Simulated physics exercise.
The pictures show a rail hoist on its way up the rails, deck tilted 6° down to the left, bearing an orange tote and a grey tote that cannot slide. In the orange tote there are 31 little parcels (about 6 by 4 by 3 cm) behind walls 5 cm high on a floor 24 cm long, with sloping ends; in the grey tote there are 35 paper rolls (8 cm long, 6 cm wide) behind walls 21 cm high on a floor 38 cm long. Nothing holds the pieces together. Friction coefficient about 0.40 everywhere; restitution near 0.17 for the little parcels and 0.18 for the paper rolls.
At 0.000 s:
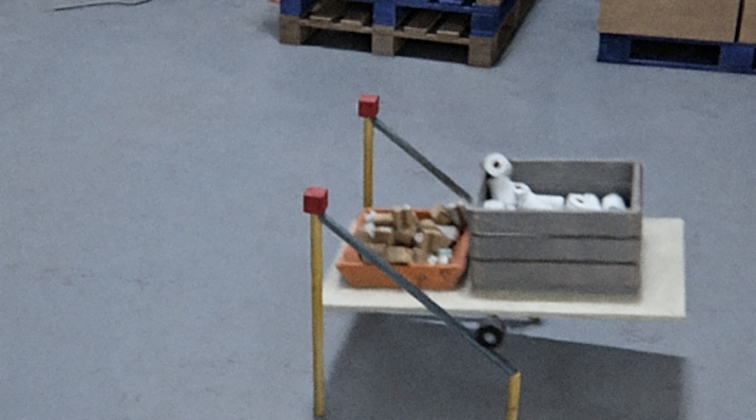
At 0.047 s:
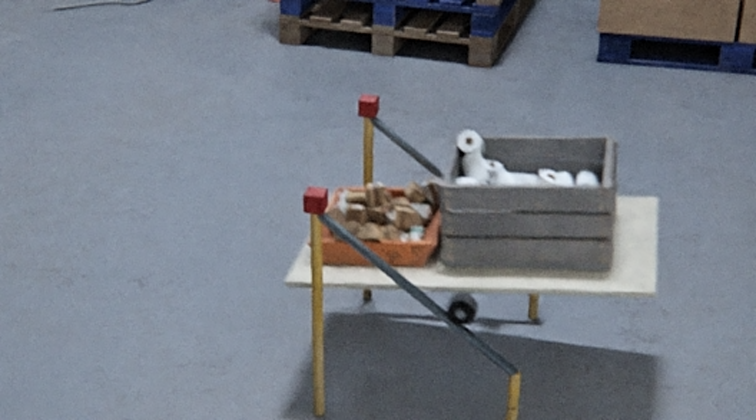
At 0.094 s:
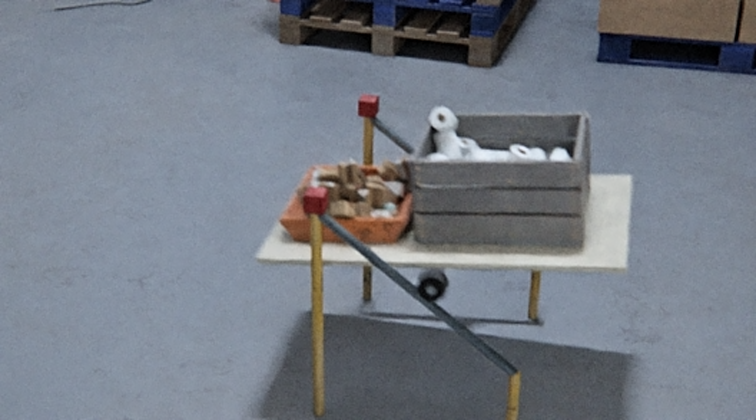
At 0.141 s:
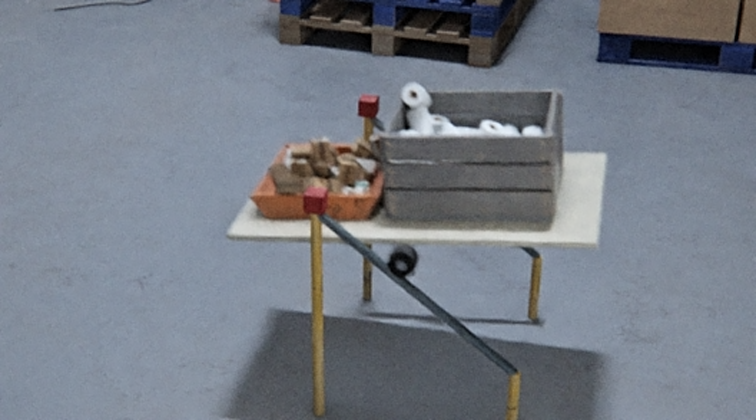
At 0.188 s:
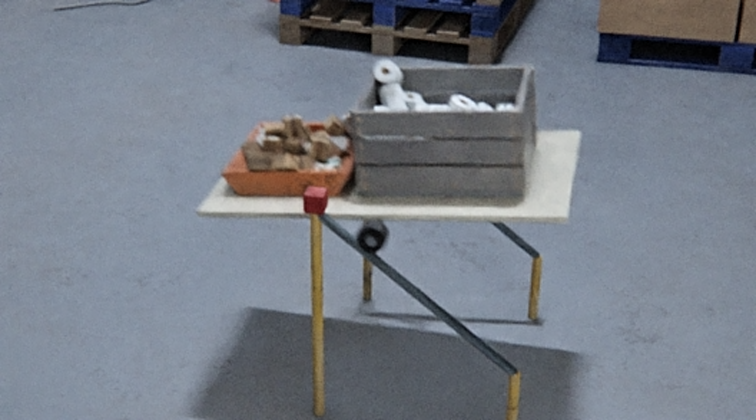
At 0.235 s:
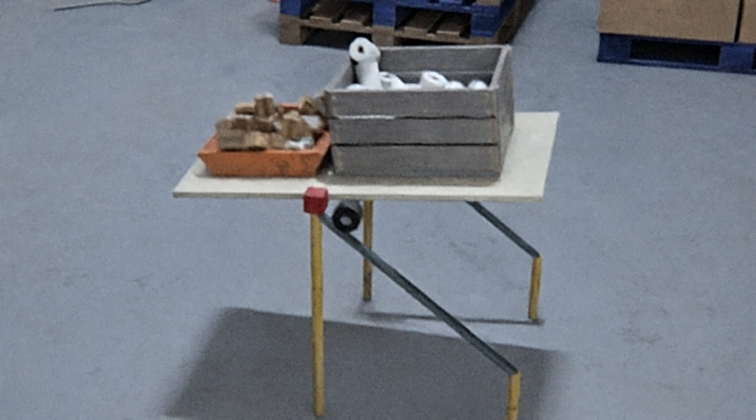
On a grey concrete floor, seen from slightly above by a still camera, blue and brown pallets and cardboard boxes stand along the back. A pale board on a small dark wheel sits between sloping dark rails with yellow posts and red end blocks, carrying an orange tote of brown parcels left of a grey tote of white rolls. The board climbs steadily up and leftward along the rails, both totes riding with it.
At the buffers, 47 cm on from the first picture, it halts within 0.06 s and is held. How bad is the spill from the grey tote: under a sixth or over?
It sheds under a sixth of them.
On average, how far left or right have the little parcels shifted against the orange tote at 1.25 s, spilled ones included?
Some 50 cm leftwards.
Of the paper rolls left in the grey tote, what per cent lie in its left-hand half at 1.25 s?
About 70 per cent.
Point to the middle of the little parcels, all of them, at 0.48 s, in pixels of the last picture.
Near (187, 121).
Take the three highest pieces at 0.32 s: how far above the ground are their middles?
Some 92 cm up.
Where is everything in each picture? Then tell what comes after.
In the first frame (each is followed by its nearest rim corner in this view), grey tote, (632, 211); orange tote, (459, 266); moved 0 cm; none out.
The second frame shows grey tote, (603, 186); orange tote, (431, 242); moved 9 cm.
The third frame shows grey tote, (573, 161); orange tote, (402, 219); moved 19 cm.
The fourth frame shows grey tote, (544, 136); orange tote, (373, 195); moved 28 cm.
The fifth frame shows grey tote, (514, 110); orange tote, (344, 171); moved 38 cm.
The sixth frame shows grey tote, (489, 89); orange tote, (320, 151); moved 46 cm; none out.
After 0.32 s, orange tote 27 in, 4 out and grey tote 34 in, 1 out.
After 0.48 s, orange tote 10 in, 21 out and grey tote 34 in, 1 out.
After 0.70 s, orange tote 7 in, 24 out and grey tote 33 in, 2 out.
Outcome (at 1.25 s), orange tote 7 in, 24 out and grey tote 33 in, 2 out. Asked share, 2 of 35, 6 per cent.
